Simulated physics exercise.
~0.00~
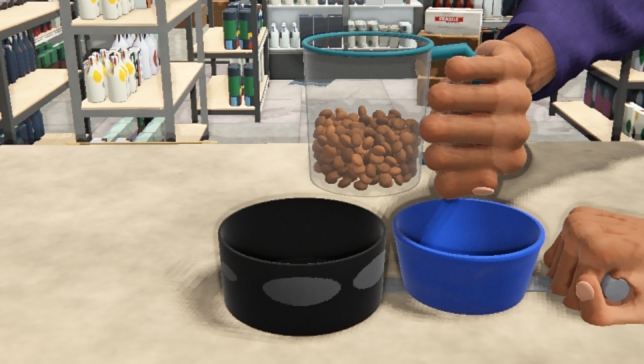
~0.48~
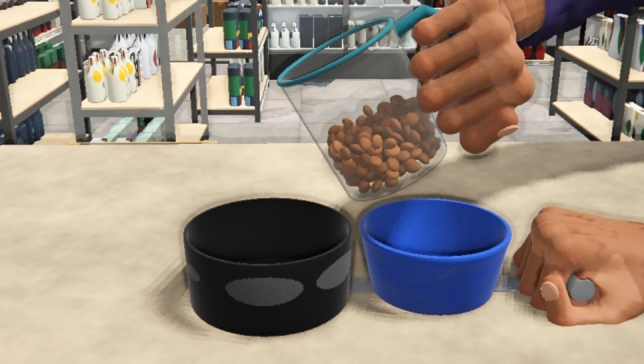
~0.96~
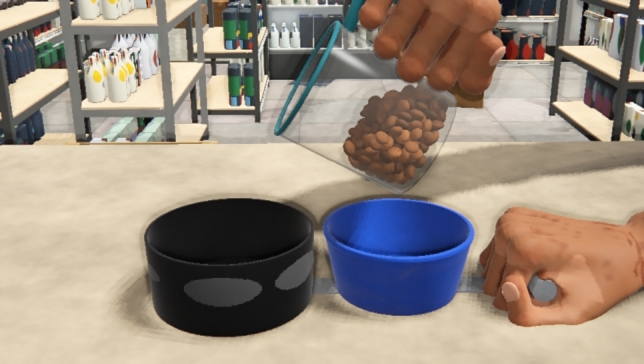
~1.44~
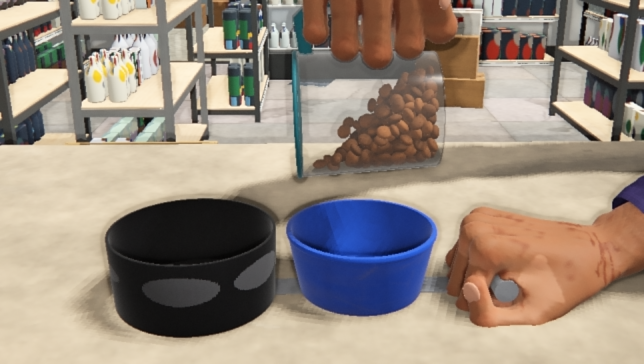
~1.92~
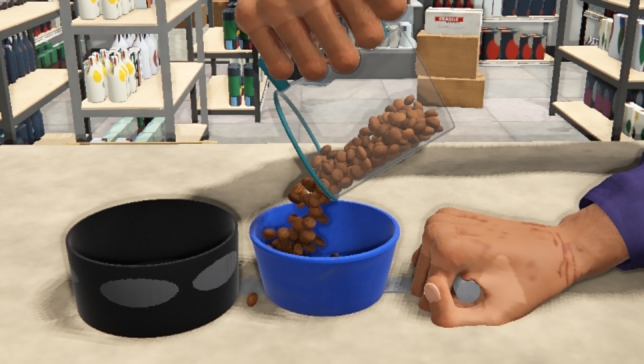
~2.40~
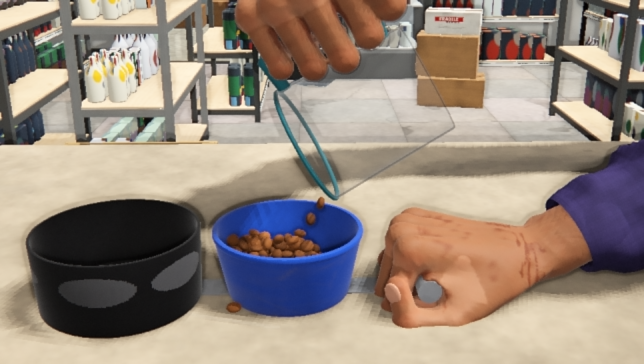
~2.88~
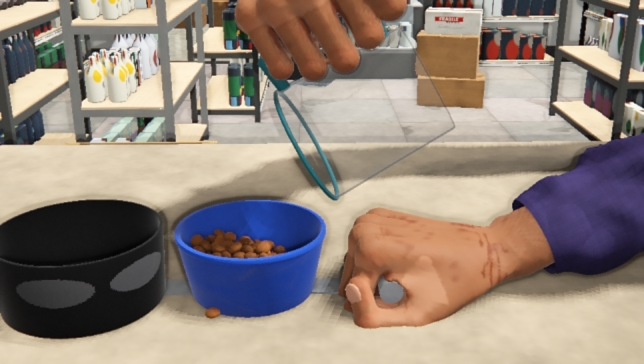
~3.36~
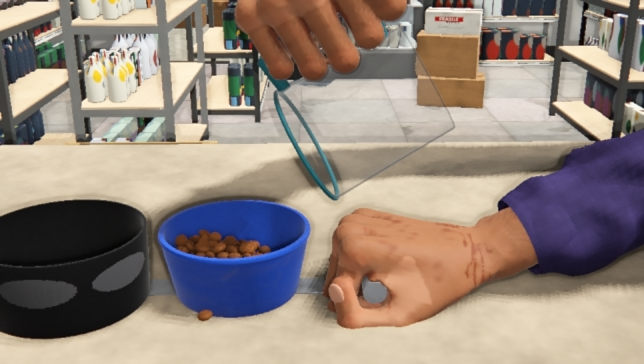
A hand tips a clear cup of brown kibble over a counter while another hand slides joined black and blue dishes to the left; the kibble pours into the blue dish, one piece lands beside it, and the emptied cup stays tilted as the dishes stop.
